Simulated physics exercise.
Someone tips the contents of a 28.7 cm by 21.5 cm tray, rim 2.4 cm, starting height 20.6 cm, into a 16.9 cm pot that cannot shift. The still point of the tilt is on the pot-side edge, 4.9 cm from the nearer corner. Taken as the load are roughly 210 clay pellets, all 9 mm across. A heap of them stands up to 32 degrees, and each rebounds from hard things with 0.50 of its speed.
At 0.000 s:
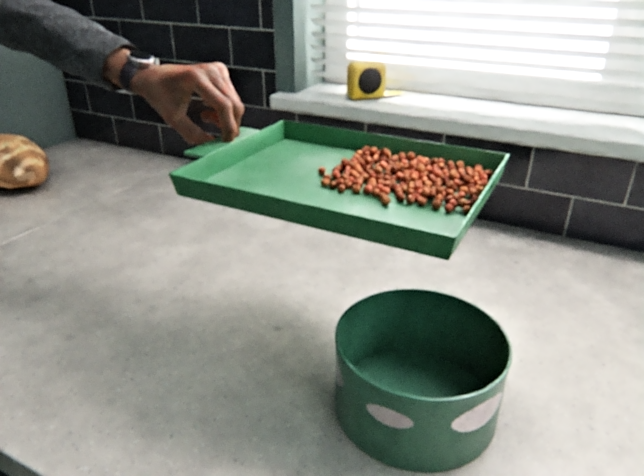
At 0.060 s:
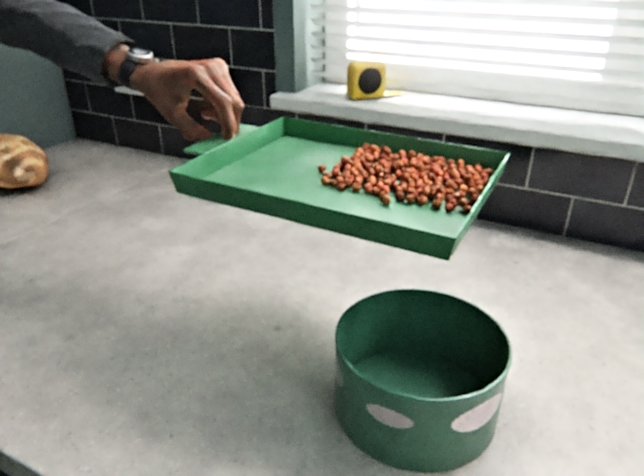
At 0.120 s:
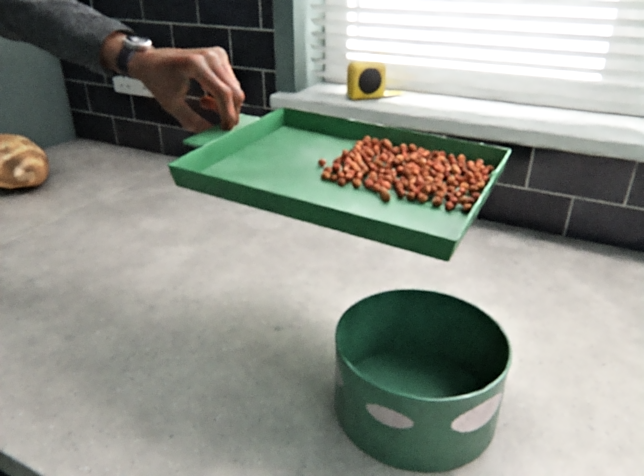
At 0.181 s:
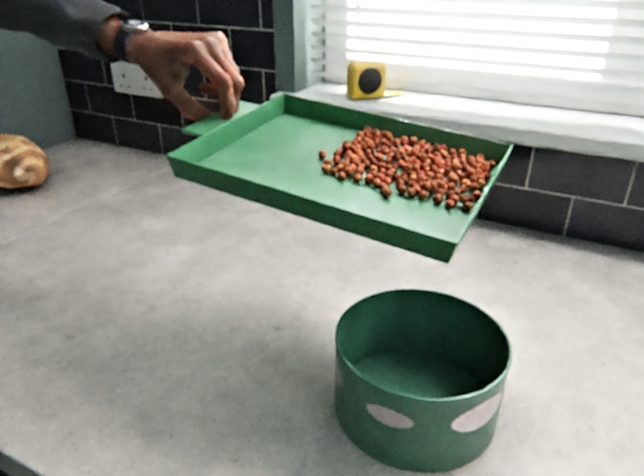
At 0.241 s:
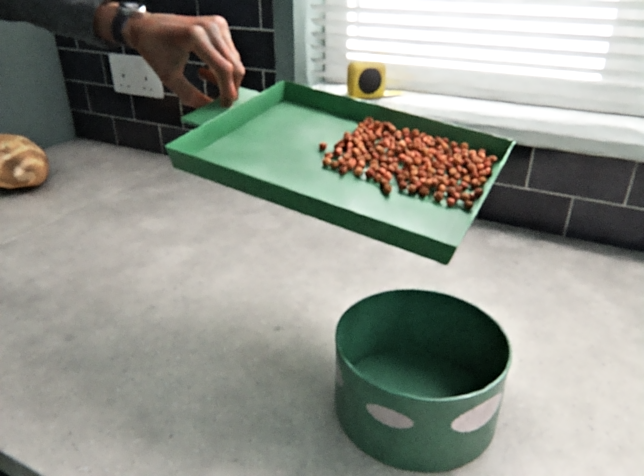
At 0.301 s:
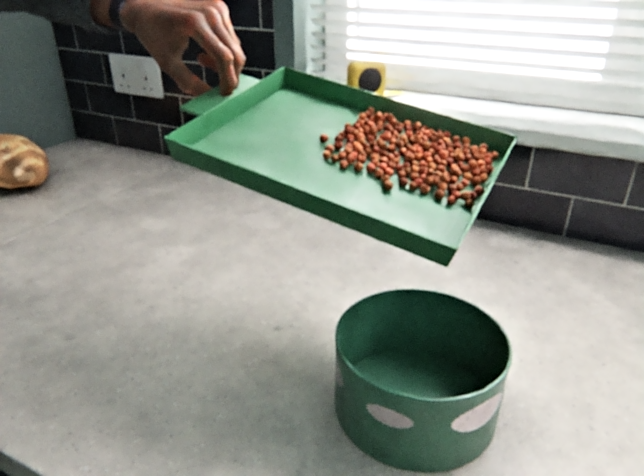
Green tray of small reddish-brown pellets tilting gradually down to the right above a round pot as a hand raises its left end.
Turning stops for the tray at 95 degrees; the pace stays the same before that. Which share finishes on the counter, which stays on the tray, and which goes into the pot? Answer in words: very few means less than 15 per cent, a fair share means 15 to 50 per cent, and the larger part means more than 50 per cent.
Counter: A fair share. Tray: Very few. Pot: The larger part.
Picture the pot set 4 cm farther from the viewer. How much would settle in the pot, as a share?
Share in pot: Approx. 5 %.
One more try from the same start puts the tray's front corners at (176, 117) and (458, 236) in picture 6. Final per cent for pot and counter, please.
Split: Pot = 15, counter = 85.
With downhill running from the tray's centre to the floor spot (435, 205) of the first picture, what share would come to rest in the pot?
Something like 15 in a hundred.
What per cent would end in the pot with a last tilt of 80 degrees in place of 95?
That would be around 5 percent.
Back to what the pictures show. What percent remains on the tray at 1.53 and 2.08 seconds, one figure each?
Around 100 first, about 20 after.
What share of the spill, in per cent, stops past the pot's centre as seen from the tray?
I'd put it close to 100 per cent.
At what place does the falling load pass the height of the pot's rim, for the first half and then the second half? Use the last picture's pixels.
Around (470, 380), then (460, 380).
Then, at 1.04 s, tilt 51 degrees; the tray holds 100 %, the pot 0 %.
After 1.53 s, tilt 77 degrees; the tray holds 100 %, the pot 0 %.
After 2.08 s, tilt 95 degrees; the tray holds 20 %, the pot 35 %.
At rest (3.1 s), counter 30 %, tray 0 %, pot 65 %.
